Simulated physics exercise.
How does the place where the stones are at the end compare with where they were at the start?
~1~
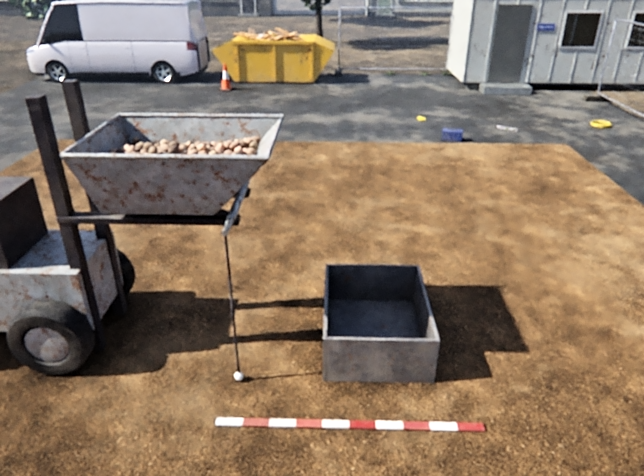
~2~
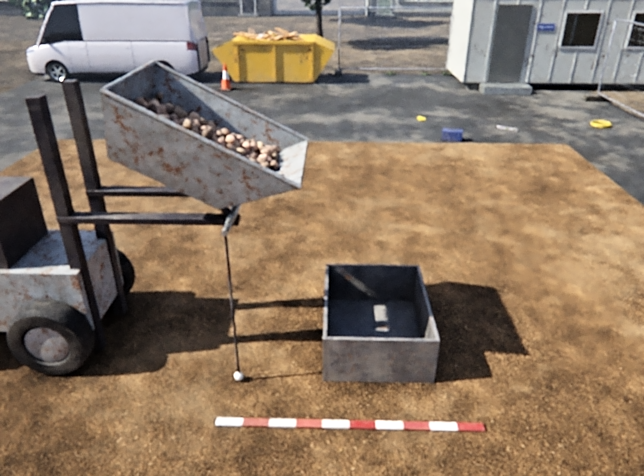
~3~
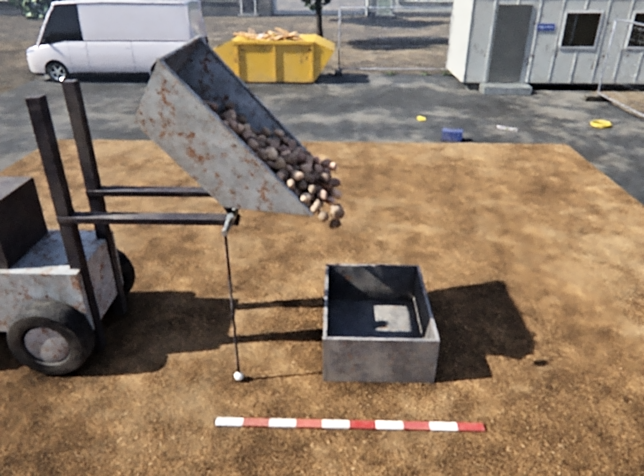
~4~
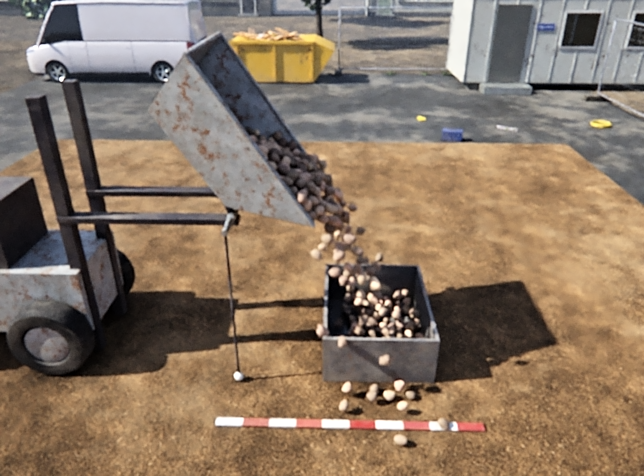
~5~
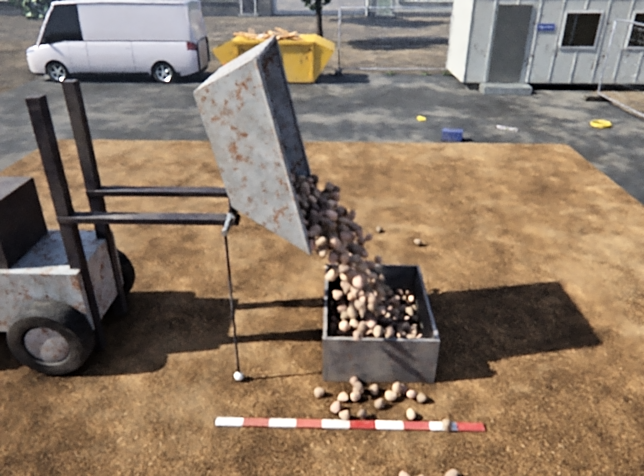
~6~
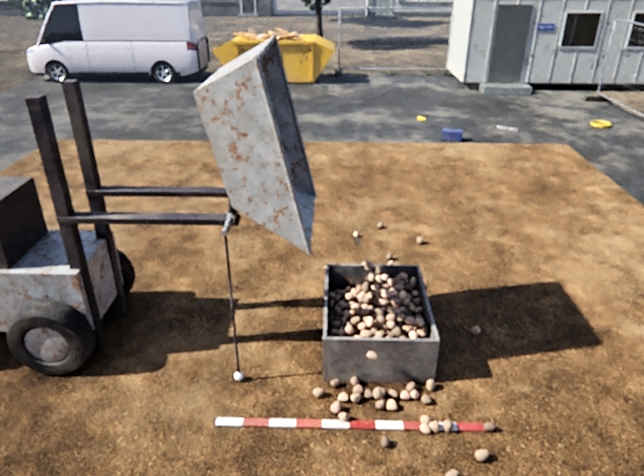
At the start the stones all sit up in the raised skip on the left. At the end they are lower and farther right, with most of them in the grey bin and some scattered on the ground near it.
